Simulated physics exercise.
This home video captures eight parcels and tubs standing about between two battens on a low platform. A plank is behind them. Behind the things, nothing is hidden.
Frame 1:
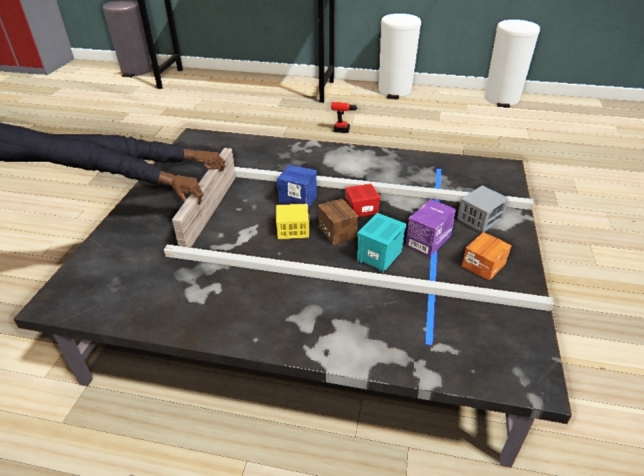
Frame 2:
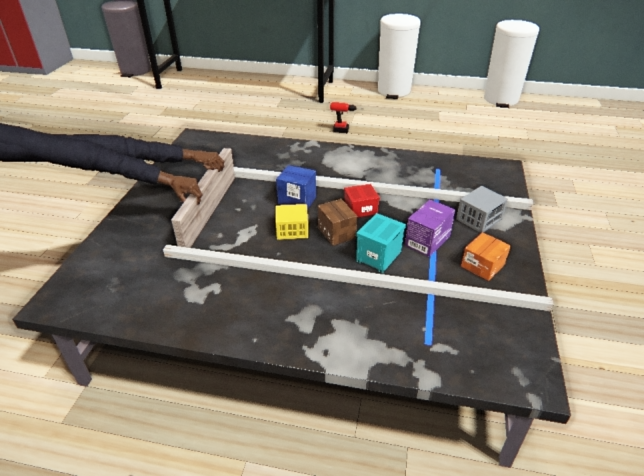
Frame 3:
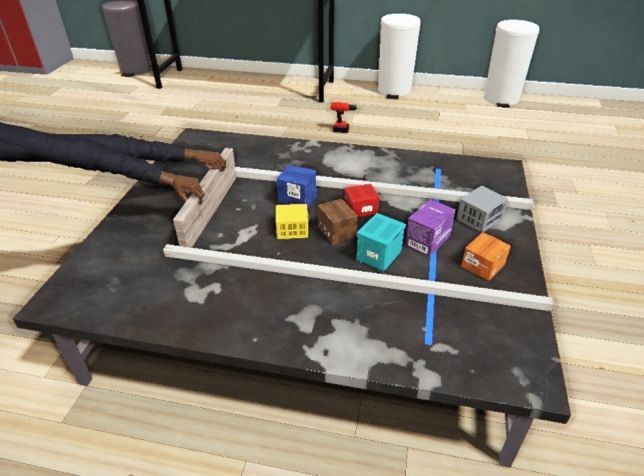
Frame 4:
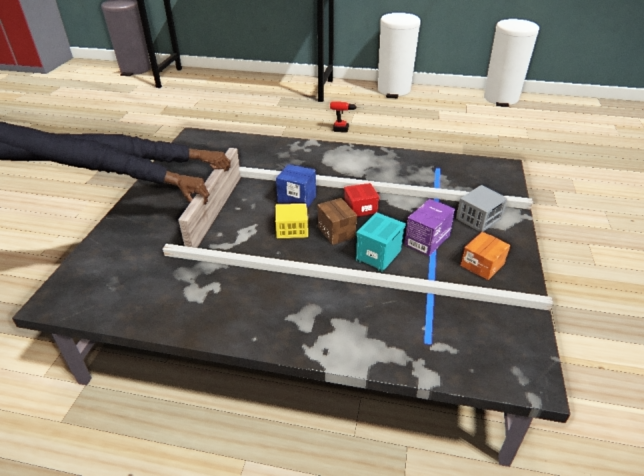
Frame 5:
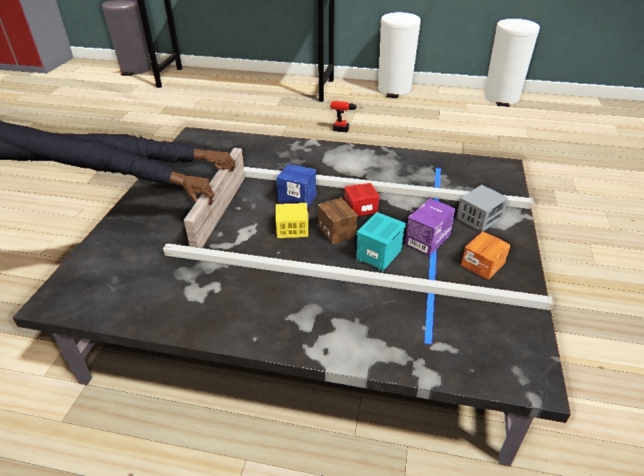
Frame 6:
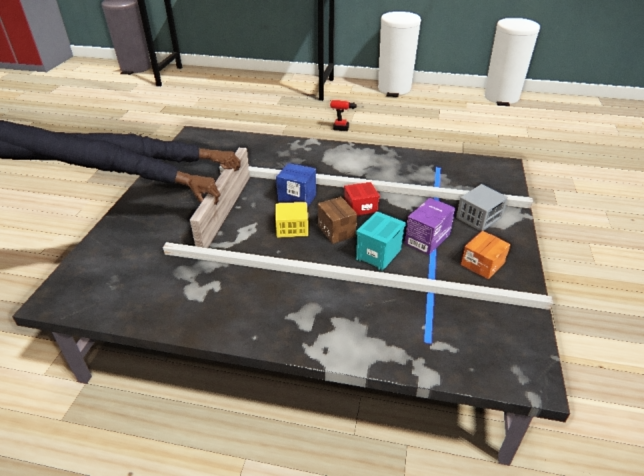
Two hands slide a plank slightly right along a low platform toward eight still, colourful boxes.
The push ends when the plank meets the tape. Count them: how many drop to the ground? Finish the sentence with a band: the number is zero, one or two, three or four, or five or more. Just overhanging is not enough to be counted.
The number is zero.
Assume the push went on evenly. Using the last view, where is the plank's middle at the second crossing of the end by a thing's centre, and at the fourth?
The first puts it near (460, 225), the next near (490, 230).
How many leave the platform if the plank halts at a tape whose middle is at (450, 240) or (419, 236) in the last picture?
Taking the two tries in order, the numbers are 0 and 0.
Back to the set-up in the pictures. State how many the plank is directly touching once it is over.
It's 3.
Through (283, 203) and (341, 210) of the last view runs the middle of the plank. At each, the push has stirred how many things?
2 at one spot and 5 at the other.
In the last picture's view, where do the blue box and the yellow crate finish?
The blue box stops around (454, 203); the yellow crate around (451, 240).
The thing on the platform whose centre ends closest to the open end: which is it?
Grey crate, foremost.
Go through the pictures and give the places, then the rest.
The first picture shows orange parcel (486, 256); grey crate (482, 209); purple box (431, 227); plank (208, 196); tape (435, 239).
The second picture shows grey crate (482, 209); plank (207, 196).
The third picture shows purple box (430, 228); yellow crate (292, 221).
The fourth picture shows orange parcel (485, 256); turquoise tote (380, 242).
The fifth picture shows grey crate (482, 208); blue box (297, 187).
The sixth picture shows orange parcel (485, 255); grey crate (482, 208); purple box (430, 226); plank (223, 196); tape (434, 237).
Soon after, none off yet; orange parcel at rest near (485, 255); grey crate at rest near (482, 208); purple box at rest near (430, 226).
After that, none off yet; orange parcel displaced a little near (496, 258); grey crate at rest near (482, 208); purple box displaced about its own width near (471, 230).
In the end, the number that fall off is zero.
